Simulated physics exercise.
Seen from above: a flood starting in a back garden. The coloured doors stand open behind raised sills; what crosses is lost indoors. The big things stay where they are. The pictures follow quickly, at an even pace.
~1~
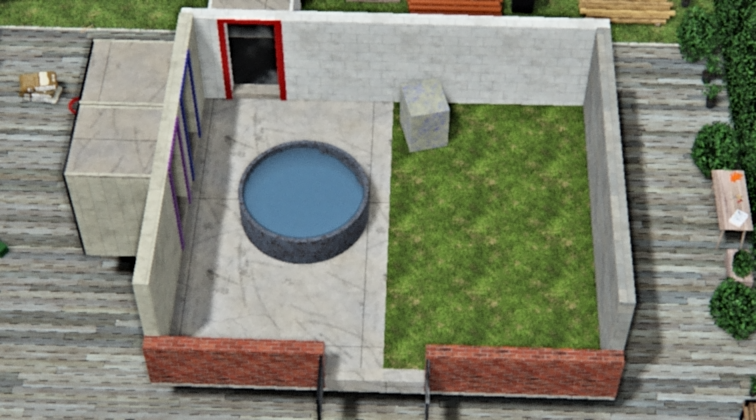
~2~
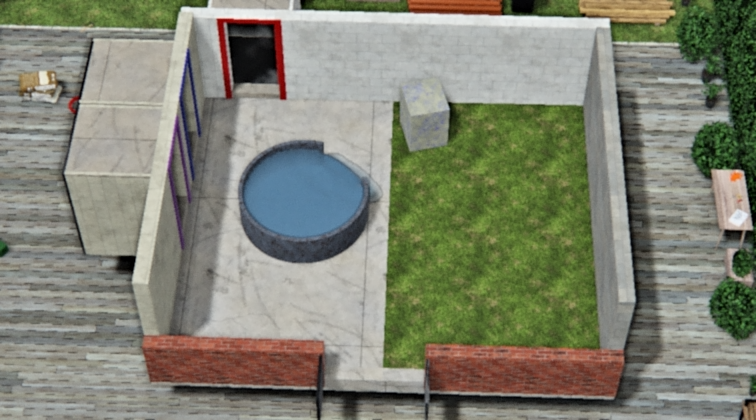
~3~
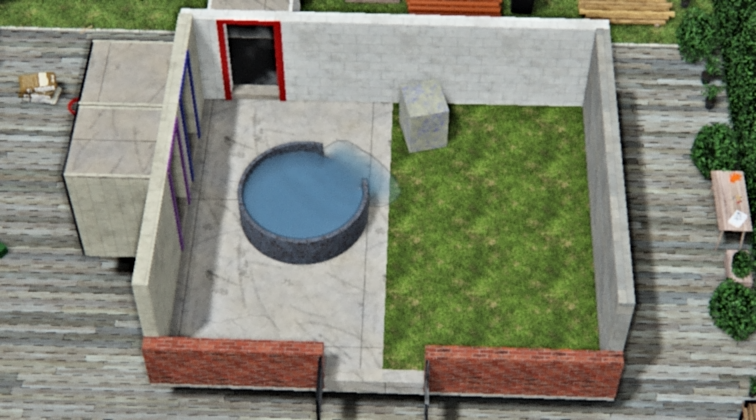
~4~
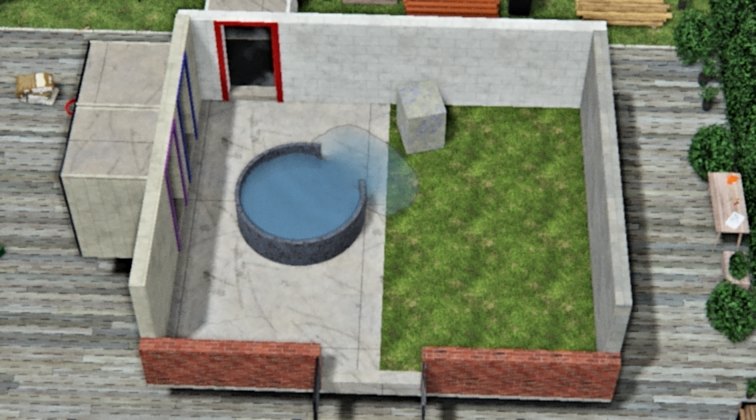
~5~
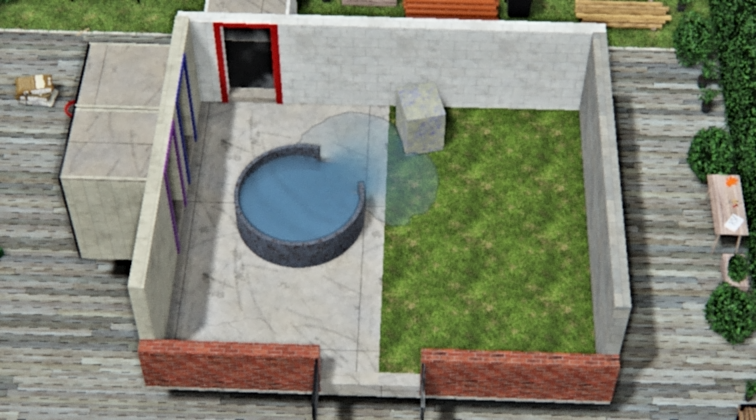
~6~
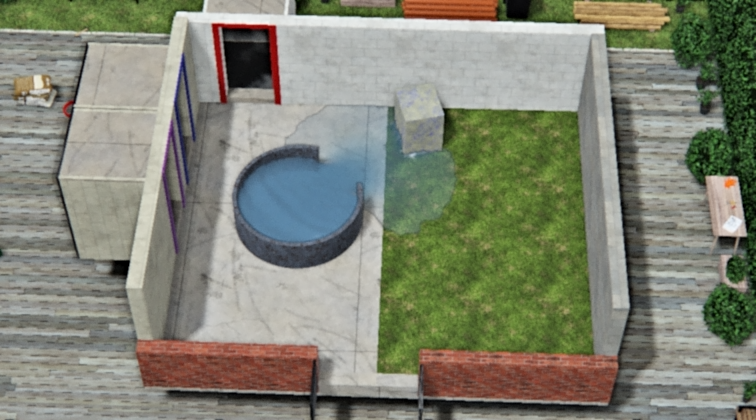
Walled back garden from above, a round pool's far side opening and water spilling out, spreading across paving onto the grass.
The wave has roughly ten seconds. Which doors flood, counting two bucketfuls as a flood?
One by one: The red door admits no more than that; the purple door admits no more than that; the blue door admits no more than that.
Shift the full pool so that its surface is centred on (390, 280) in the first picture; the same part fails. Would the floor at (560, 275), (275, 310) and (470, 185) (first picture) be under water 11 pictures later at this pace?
In that order: Under water, free of water, covered.
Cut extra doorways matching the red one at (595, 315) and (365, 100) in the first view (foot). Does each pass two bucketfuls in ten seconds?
One after the other: Is under, lets more in.
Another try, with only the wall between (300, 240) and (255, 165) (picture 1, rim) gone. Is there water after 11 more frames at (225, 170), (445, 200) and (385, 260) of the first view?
One after the other: Covered, free of water, not flooded.
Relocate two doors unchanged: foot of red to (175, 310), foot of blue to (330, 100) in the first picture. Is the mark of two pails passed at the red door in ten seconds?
One by one: The red door keeps below it.
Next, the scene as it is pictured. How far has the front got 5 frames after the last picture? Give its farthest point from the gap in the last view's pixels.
I would point to (490, 147).
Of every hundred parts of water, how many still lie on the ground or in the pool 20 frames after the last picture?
Some 100 per cent.
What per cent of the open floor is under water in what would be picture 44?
Some 70 per cent.
A moment on, water covers 15 % of the floor; the red door not reached, the purple door not reached, the blue door not reached.
Next, water covers 25 % of the floor; the red door wet at the sill, nothing in, the purple door not reached, the blue door not reached.
Then, water covers 50 % of the floor; the red door wet at the sill, nothing in, the purple door not reached, the blue door wet at the sill, nothing in.
Later, water covers 70 % of the floor; the red door wet at the sill, nothing in, the purple door wet at the sill, nothing in, the blue door wet at the sill, nothing in.
In the end, water covers 100 % of the floor; the red door wet at the sill, nothing in, the purple door wet at the sill, nothing in, the blue door wet at the sill, nothing in.
